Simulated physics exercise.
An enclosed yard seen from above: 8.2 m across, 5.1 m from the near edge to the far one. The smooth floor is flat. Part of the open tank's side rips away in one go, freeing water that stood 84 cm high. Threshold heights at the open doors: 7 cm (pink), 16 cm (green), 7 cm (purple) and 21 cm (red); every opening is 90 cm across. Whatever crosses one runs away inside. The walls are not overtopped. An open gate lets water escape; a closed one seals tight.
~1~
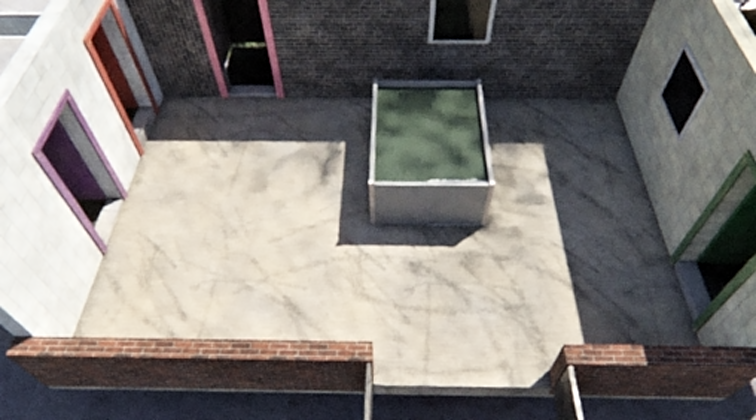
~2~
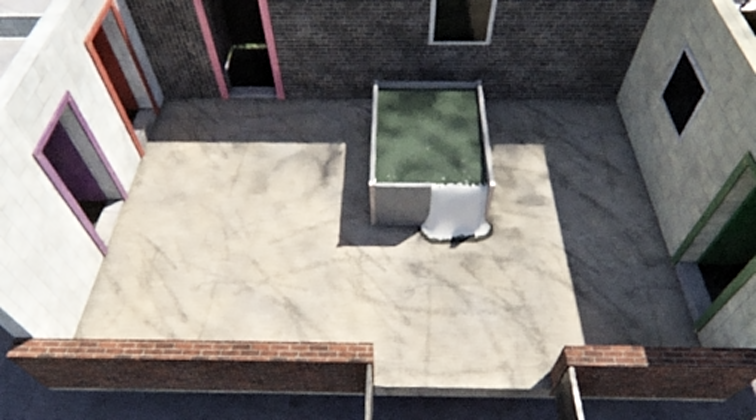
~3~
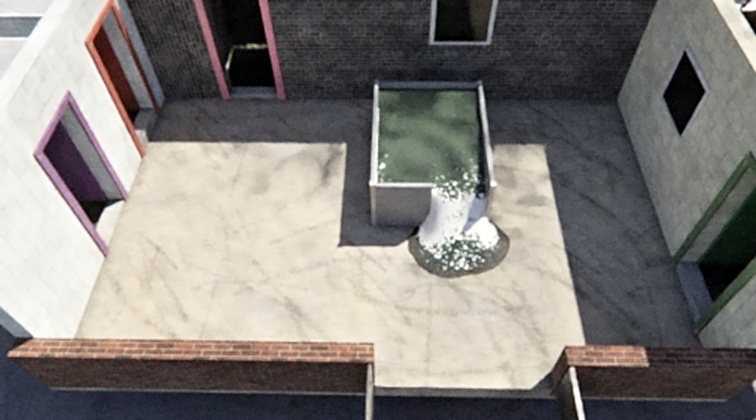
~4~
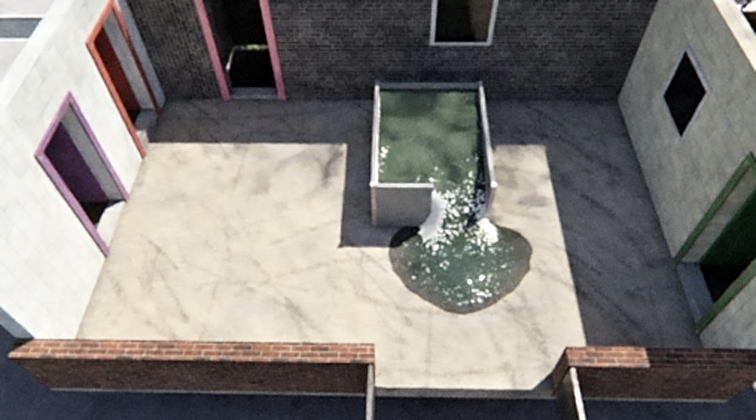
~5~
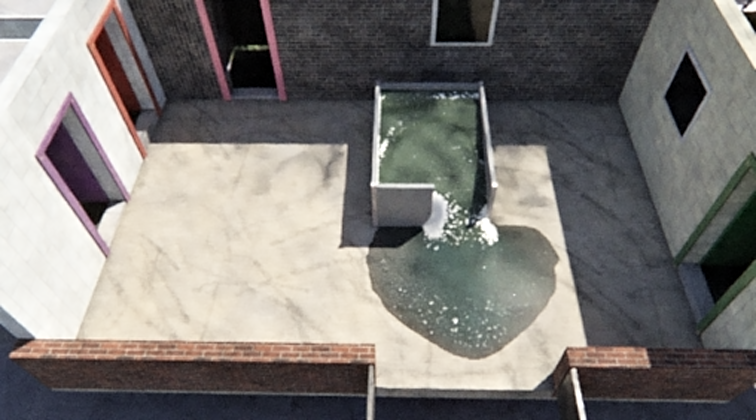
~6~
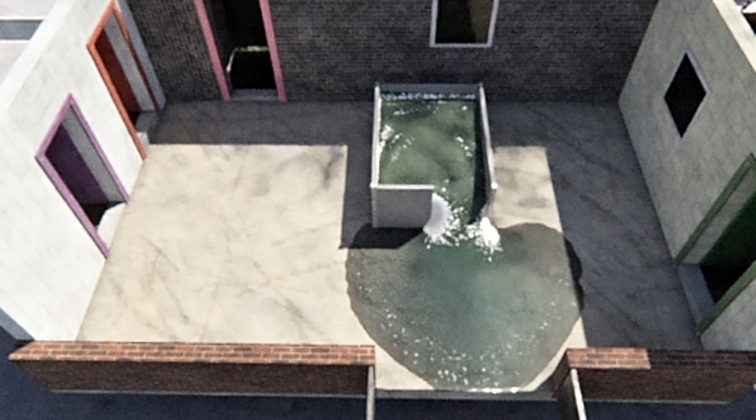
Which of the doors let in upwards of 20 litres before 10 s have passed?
The water let in: At the pink door it stays under the limit; at the green door it does not reach the limit; at the purple door it keeps below the limit; at the red door it does not reach the limit.
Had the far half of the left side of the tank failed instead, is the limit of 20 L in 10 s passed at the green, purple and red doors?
Then: Green under, purple past it, red over.
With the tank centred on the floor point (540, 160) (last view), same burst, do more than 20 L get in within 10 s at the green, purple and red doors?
Then: Green above, purple not over, red under.
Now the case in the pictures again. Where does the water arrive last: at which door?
The pink one.
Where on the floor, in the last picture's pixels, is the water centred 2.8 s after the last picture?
Near (453, 222).
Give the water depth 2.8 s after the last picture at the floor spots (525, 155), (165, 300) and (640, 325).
Roughly 0, 2 and 11 cm, in turn.
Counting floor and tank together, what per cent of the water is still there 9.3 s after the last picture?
Some 48 per cent remains.
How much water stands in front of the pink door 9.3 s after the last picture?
About 3.0 cm.
Then, 0.7 s after the last picture water covers 25 % of the floor and is deepest (42 cm) near (463, 232); pink door not reached, green door not reached, purple door not reached, red door not reached.
Then, 1.5 s after the last picture water covers 25 % of the floor and is deepest (36 cm) near (707, 375); pink door not reached, green door 14 cm at the sill, 0 L in, purple door not reached, red door not reached.
Then, 2.8 s after the last picture water covers 45 % of the floor and is deepest (24 cm) near (463, 232); pink door not reached, green door 13 cm at the sill, 2 L in, purple door not reached, red door not reached.
Then, 5.3 s after the last picture water covers 60 % of the floor and is deepest (14 cm) near (463, 232); pink door not reached, green door 9 cm at the sill, 2 L in, purple door 3 cm at the sill, 0 L in, red door not reached.
Then, 9.3 s after the last picture water covers 80 % of the floor and is deepest (8 cm) near (463, 232); pink door 3 cm at the sill, 0 L in, green door 5 cm at the sill, 2 L in, purple door 2 cm at the sill, 0 L in, red door 1 cm at the sill, 0 L in.
